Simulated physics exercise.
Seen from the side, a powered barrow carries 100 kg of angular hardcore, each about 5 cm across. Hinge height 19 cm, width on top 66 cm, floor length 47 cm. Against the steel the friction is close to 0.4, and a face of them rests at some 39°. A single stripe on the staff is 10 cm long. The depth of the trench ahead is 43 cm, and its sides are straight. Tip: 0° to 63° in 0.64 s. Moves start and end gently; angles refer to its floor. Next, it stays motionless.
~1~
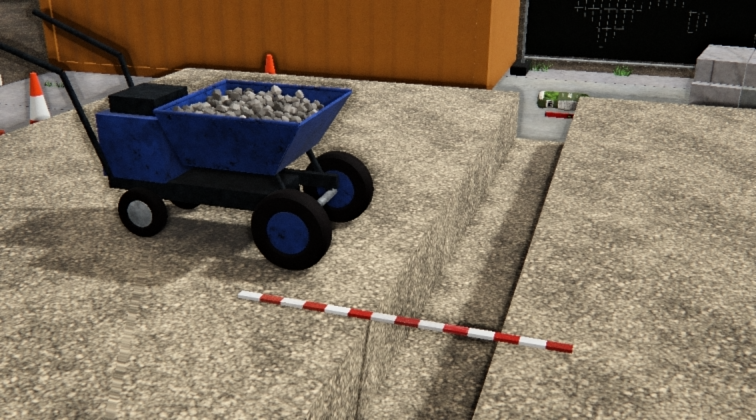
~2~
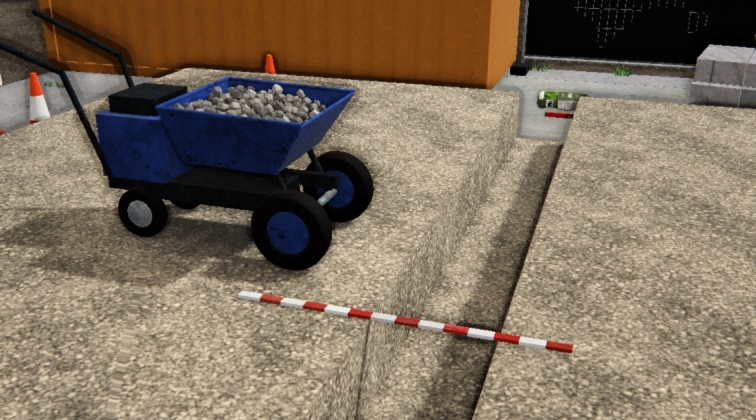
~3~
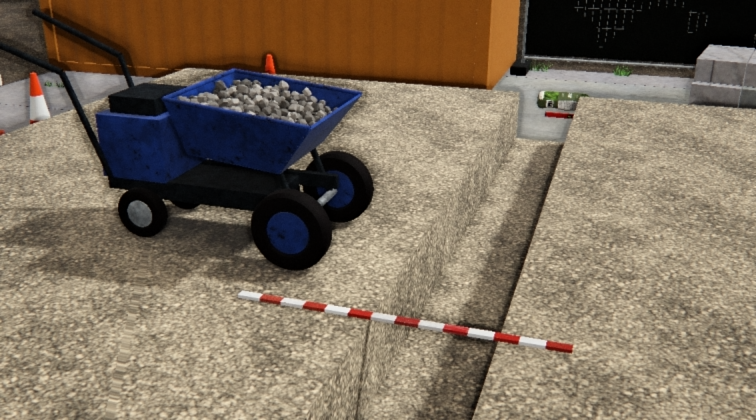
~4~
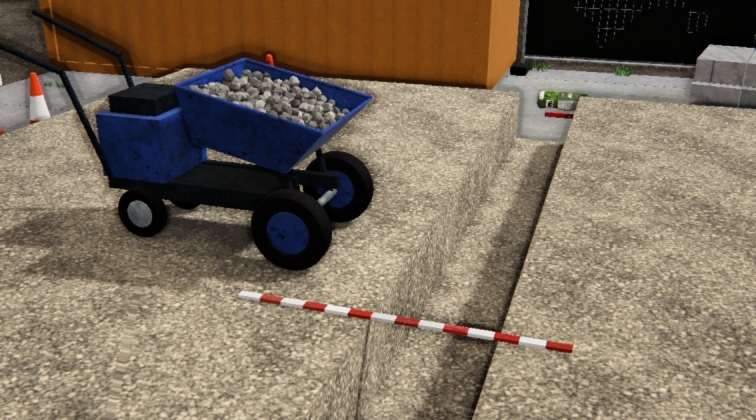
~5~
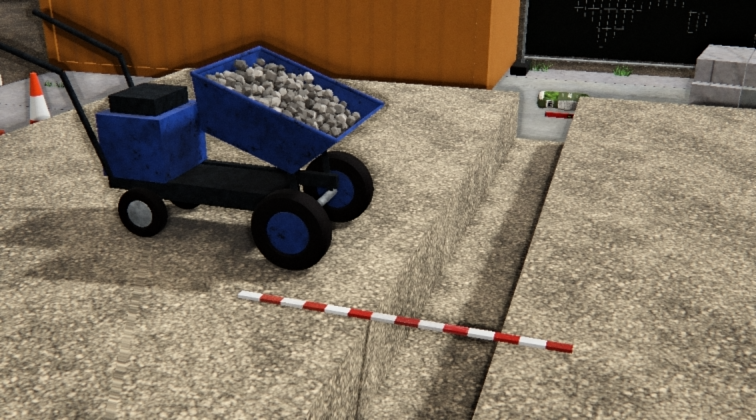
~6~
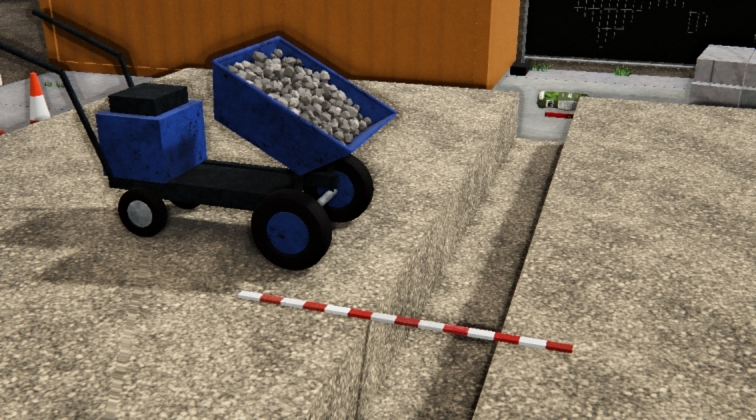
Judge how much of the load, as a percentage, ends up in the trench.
Around 52 %.
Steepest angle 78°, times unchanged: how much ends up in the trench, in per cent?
Expect roughly 100 per cent.
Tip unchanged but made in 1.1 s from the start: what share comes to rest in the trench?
Expected share: Around 35%.
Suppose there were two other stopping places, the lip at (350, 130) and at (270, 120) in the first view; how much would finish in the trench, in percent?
Near 30 per cent from the first place, 45 from the second.
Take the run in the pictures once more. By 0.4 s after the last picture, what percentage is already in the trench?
I'd say near 15 per cent at that time.
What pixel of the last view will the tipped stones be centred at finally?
Resting centre: About (480, 341).
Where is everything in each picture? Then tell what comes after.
In the first frame, the tray is at 0°, its lip at (299, 125); the top of the load is at (243, 96).
The second frame shows lip at (302, 126), floor tilted 2°, highest stones at (244, 94).
The third frame shows lip at (310, 129), floor tilted 6°, highest stones at (243, 89).
The fourth frame shows lip at (322, 133), floor tilted 12°, highest stones at (243, 79).
In the fifth frame, the tray is at 20°, its lip at (336, 141); the top of the load is at (254, 70).
The sixth frame shows lip at (351, 152), floor tilted 29°, highest stones at (272, 61).
Then, 0.2 s after the last picture the floor is at 53°, 100 % in the tray; the foremost stones are at (376, 166).
Then, 0.4 s after the last picture the floor is at 63°, 87 % in the tray, 13 % in the trench; the foremost stones are at (456, 234).
Then, 0.8 s after the last picture the floor is at 63°, 55 % in the tray, 44 % in the trench, 1 % past the trench; the foremost stones are at (535, 312).
Then, 2.7 s after the last picture the floor is at 63°, 48 % in the tray, 52 % in the trench, 1 % past the trench; the foremost stones are at (551, 320).
